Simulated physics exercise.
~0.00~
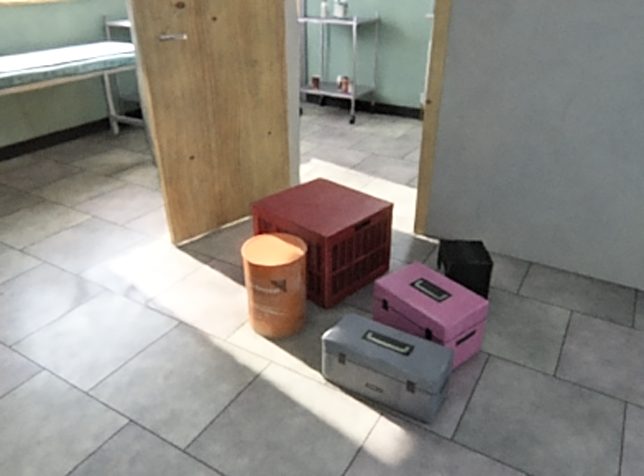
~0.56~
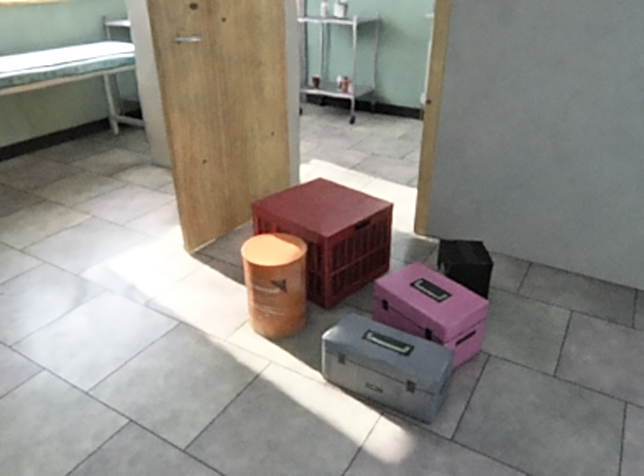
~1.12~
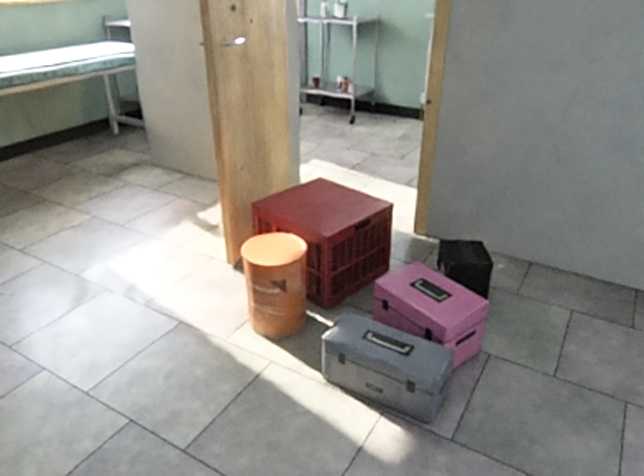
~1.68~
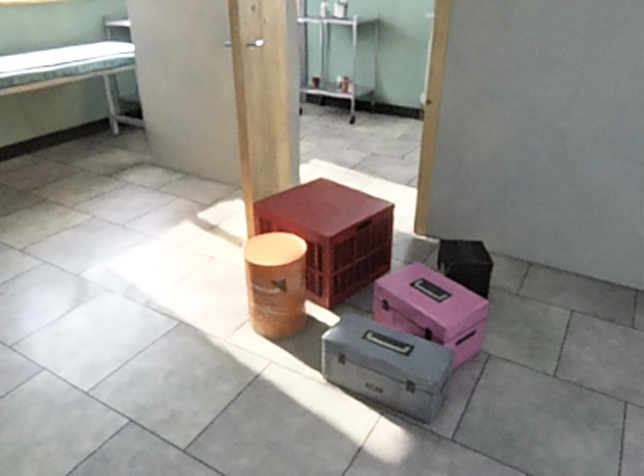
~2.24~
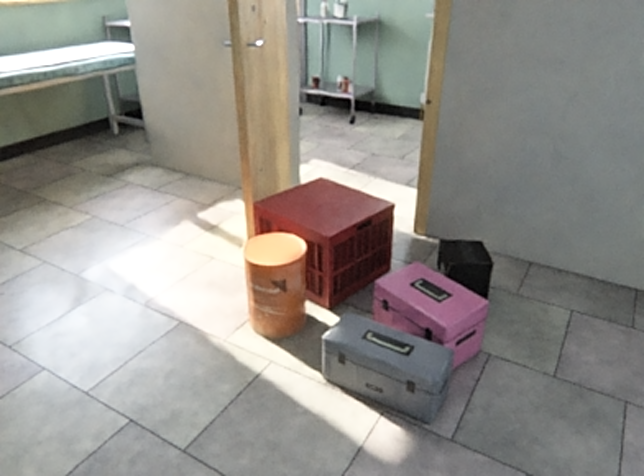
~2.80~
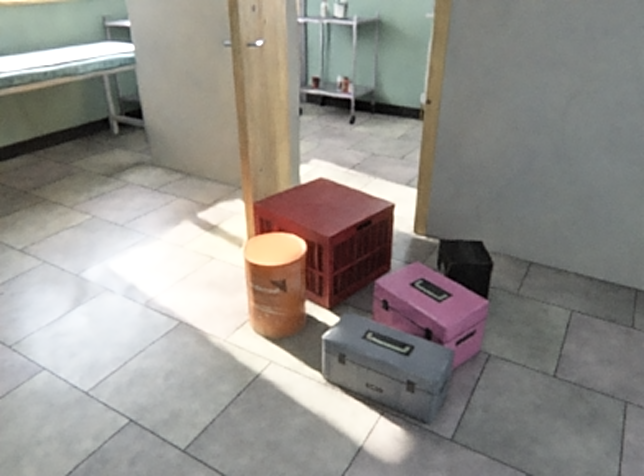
In a tiled room with pale green walls, a padded bed and a metal trolley beyond the doorway, a wooden door stands wide open behind a group of objects. A dark red crate sits near it, with an orange drum to its left and a grey toolbox, a pink toolbox and a black box to its right. The door swings slowly to the right, its face narrowing from view as its free edge nears the crate. It then comes to rest beside the crate, well short of closing. Nothing else shifts, and the doorway remains open.
